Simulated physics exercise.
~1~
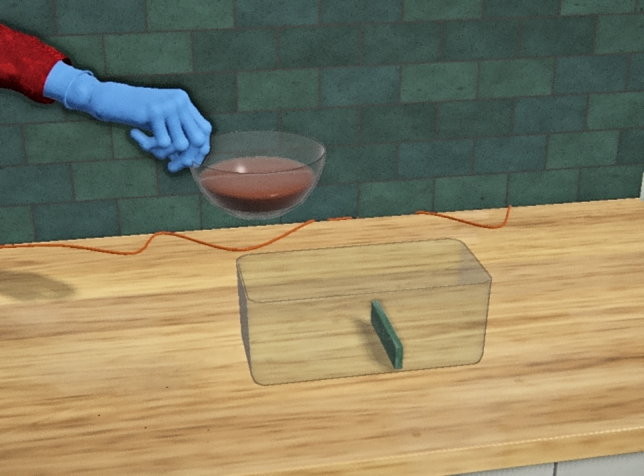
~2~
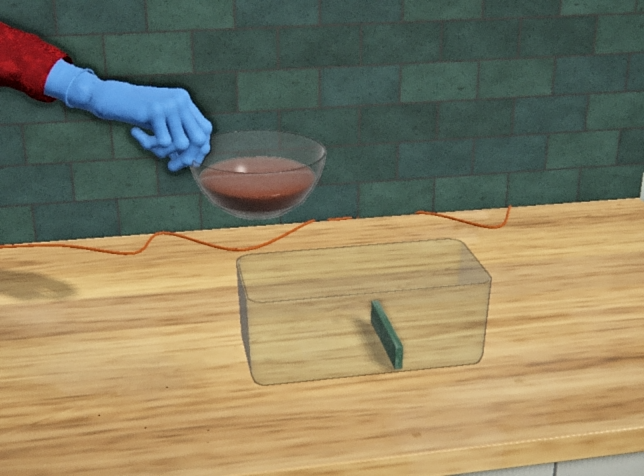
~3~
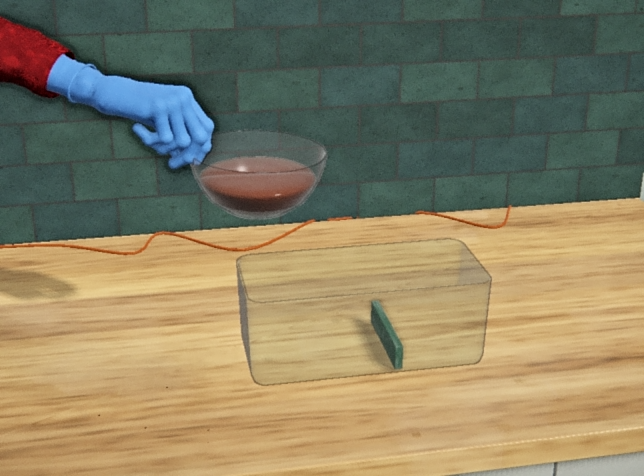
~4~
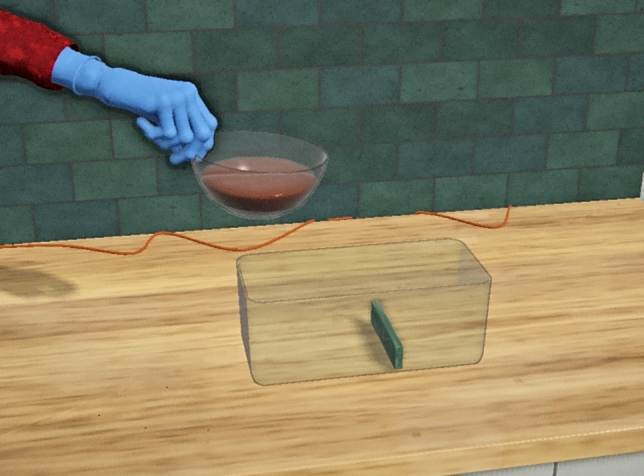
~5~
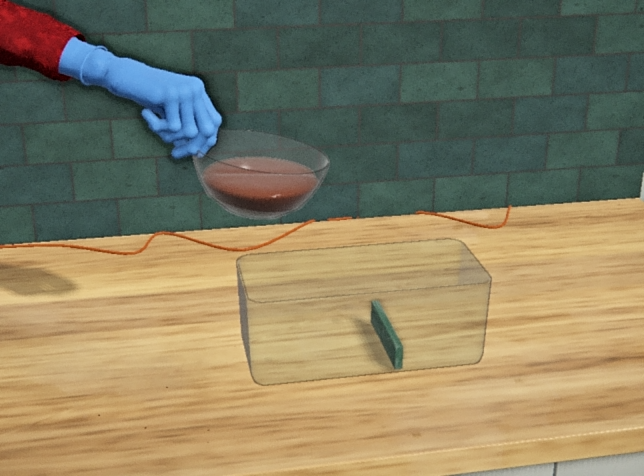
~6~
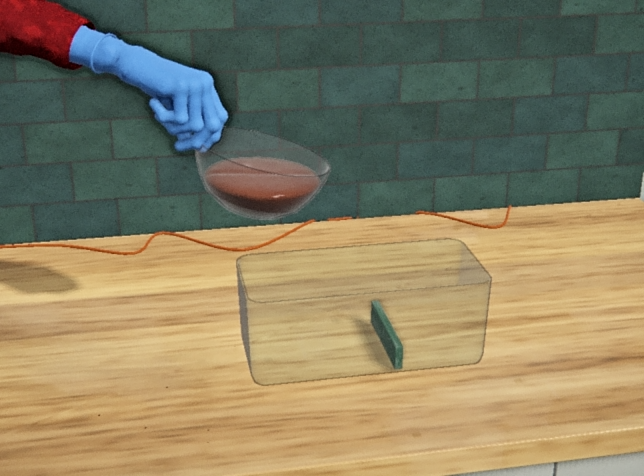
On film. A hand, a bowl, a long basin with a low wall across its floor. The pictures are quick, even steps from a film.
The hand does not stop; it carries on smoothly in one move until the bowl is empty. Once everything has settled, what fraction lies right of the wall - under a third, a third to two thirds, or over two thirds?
Under a third lies right of the wall.
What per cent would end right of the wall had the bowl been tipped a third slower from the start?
About 5 in a hundred.
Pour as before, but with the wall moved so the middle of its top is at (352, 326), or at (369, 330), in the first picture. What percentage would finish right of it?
50 % and 30 %, roughly.
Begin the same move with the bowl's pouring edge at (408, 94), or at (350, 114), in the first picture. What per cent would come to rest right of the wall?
70 % and 40 %.
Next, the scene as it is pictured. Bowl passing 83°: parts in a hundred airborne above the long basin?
About 45 %.
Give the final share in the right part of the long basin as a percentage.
That works out near 10 in every hundred.
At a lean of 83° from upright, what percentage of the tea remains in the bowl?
Roughly 30 percent remains at that point.
A moment on, the bowl is tipped on its side and 30 per cent is still to pour, 25 is left of the wall and 0 right of it.
Next, the bowl is tipped right over and 0 per cent is still to pour, 93 is left of the wall and 4 right of it.
Then the bowl is tipped right over and 0 per cent is still to pour, 89 is left of the wall and 10 right of it.
Later the bowl is tipped right over and 0 per cent is still to pour, 89 is left of the wall and 10 right of it.
In the end 89 per cent lies left of the wall, 10 right of it and 1 outside.
